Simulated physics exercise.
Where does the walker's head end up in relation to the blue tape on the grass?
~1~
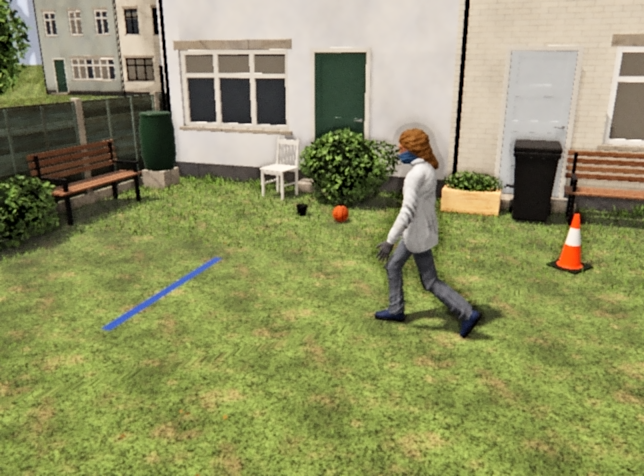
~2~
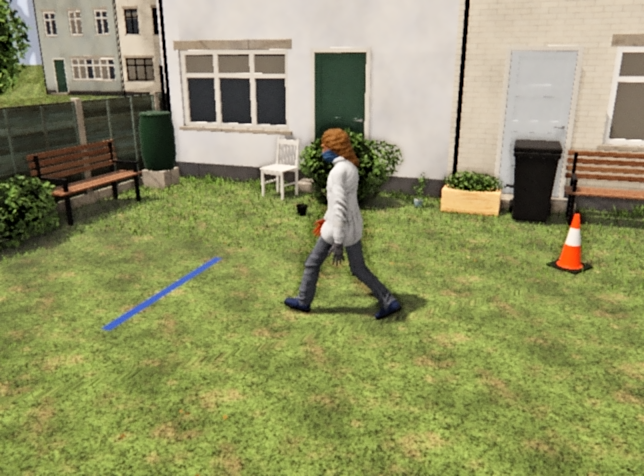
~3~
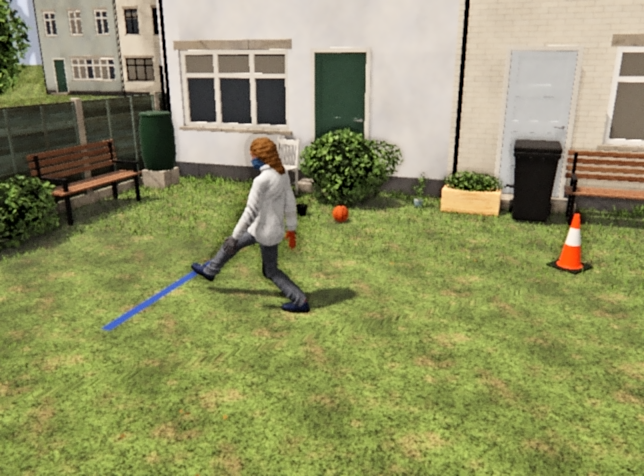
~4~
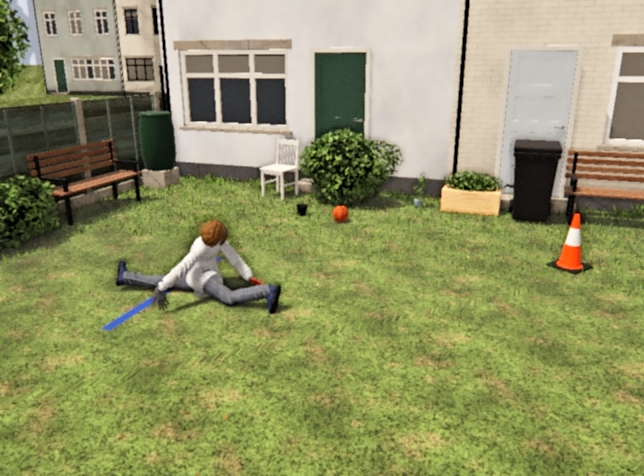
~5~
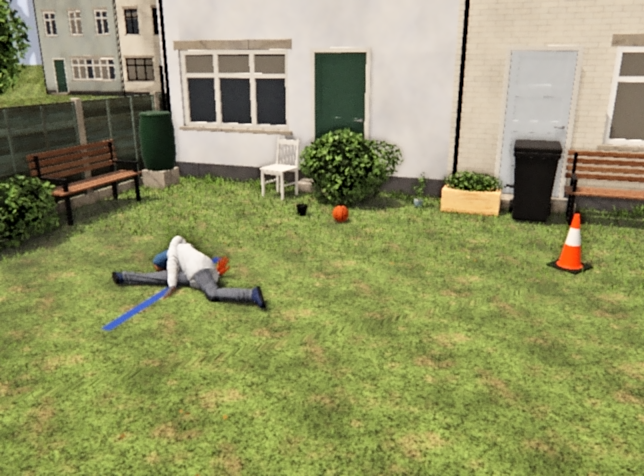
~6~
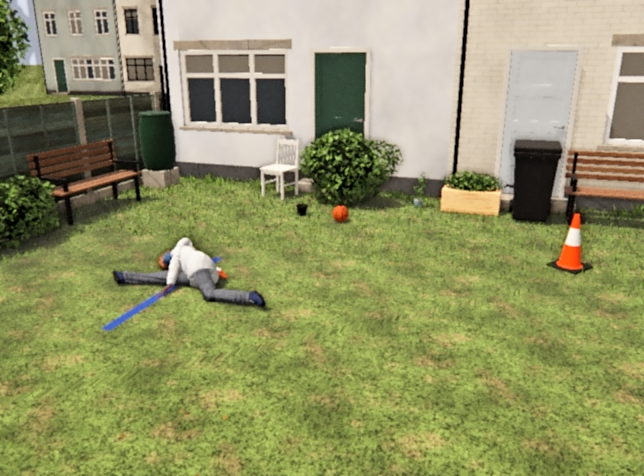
It ends up beyond the blue tape, on the far side from where the walker approached, as the body lies folded forward on the grass.
